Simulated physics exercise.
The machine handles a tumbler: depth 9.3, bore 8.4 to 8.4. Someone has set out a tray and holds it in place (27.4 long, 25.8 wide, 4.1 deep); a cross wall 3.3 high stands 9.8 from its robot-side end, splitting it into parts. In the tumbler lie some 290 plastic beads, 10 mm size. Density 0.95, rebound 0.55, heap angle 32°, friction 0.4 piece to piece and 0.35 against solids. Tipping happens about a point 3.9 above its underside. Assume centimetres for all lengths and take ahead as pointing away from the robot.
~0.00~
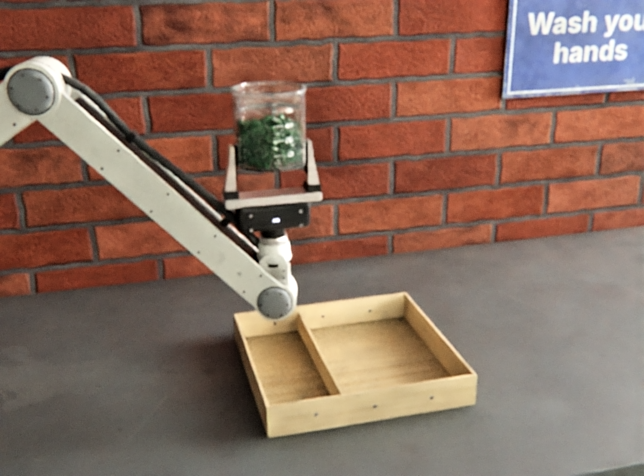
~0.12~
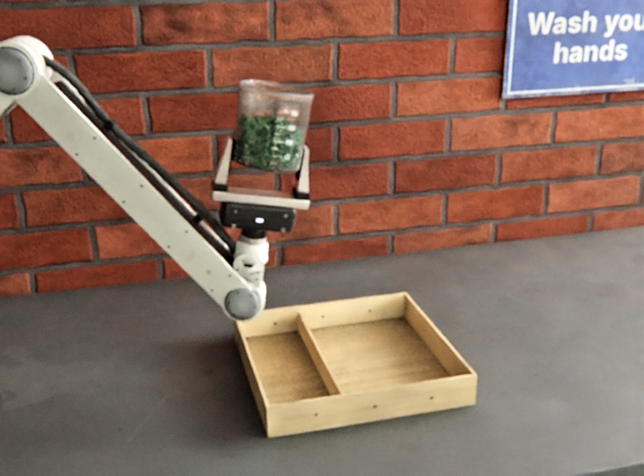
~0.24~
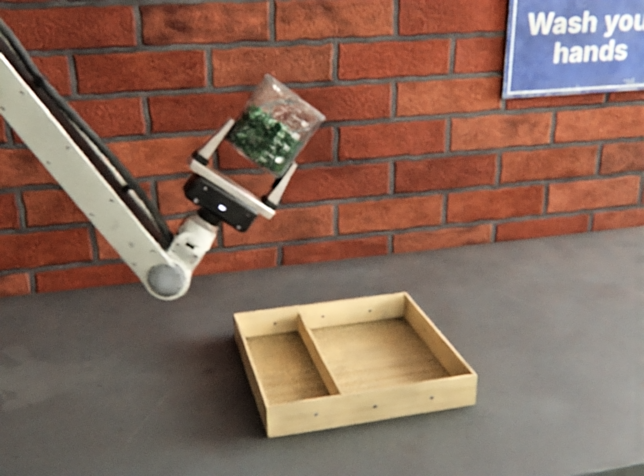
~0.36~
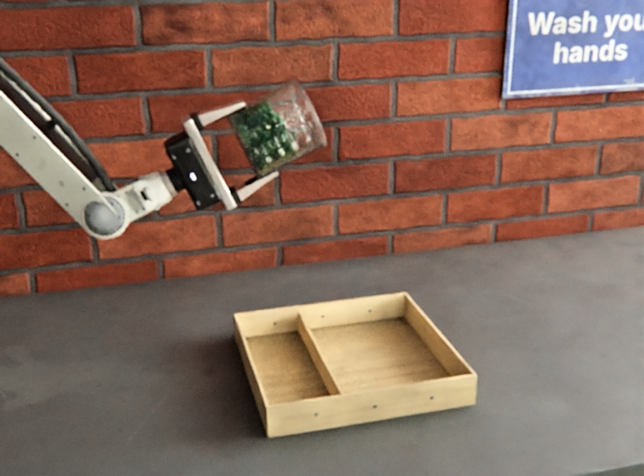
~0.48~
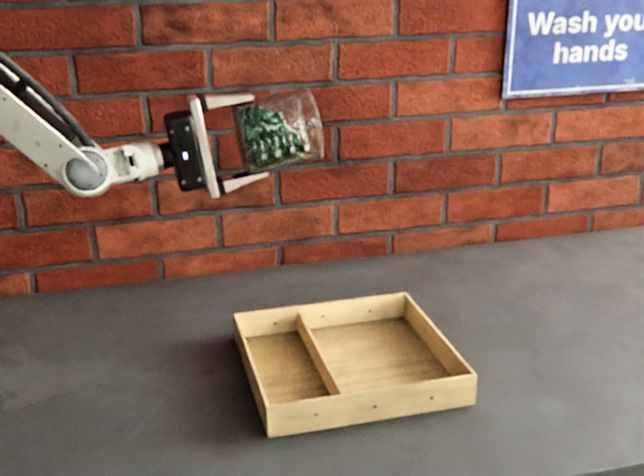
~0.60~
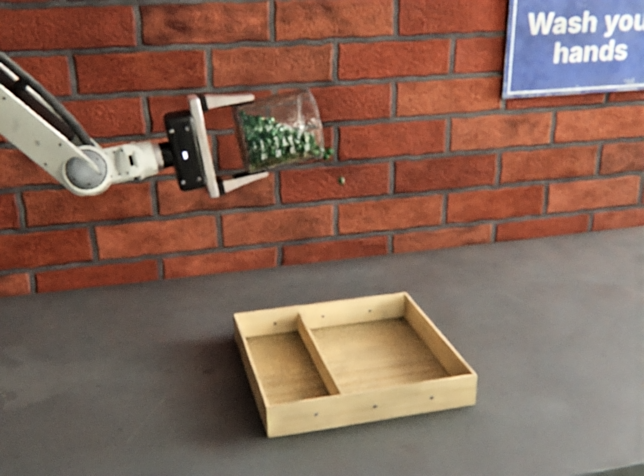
A robot arm tilting a clear tumbler of green beads rightward onto its side above a divided wooden tray, a bead dropping out.
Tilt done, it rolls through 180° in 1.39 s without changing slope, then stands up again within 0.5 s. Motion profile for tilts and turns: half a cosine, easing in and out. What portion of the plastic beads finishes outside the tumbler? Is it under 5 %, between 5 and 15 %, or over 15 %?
Over 15 %.
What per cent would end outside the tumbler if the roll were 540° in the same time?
In that case it would be around 45 percent.
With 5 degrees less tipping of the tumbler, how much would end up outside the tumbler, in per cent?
15 %.
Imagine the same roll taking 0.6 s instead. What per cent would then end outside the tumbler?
It would come to around 25 percent.
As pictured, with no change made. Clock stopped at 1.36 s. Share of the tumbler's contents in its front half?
I'd say about 35 per cent sits in the front half.
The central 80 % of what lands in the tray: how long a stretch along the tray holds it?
The stretch runs close to 16 cm along the tray.
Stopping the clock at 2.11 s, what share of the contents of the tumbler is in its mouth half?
About 35 percent is in the half nearer the mouth.
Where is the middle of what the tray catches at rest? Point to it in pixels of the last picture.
Around (389, 358).
After 1.36 s, tipped 82°, highest piece 38 above the table; 252 in the tumbler, 20 in the far-side part, 1 in the robot-side part, 1 on the table or floor, 19 in flight or on a rim.
After 2.11 s, tipped 71°, highest piece 38 above the table; 202 in the tumbler, 77 in the far-side part, 3 in the robot-side part, 2 on the table or floor, 9 in flight or on a rim.
After 2.69 s, upright, highest piece 38 above the table; 201 in the tumbler, 85 in the far-side part, 4 in the robot-side part, 3 on the table or floor.
After 3.39 s, upright, highest piece 38 above the table; 201 in the tumbler, 85 in the far-side part, 4 in the robot-side part, 3 on the table or floor.
At rest, 201 in the tumbler, 85 in the far-side part, 4 in the robot-side part, 3 on the table or floor. That is 31 % outside the tumbler.
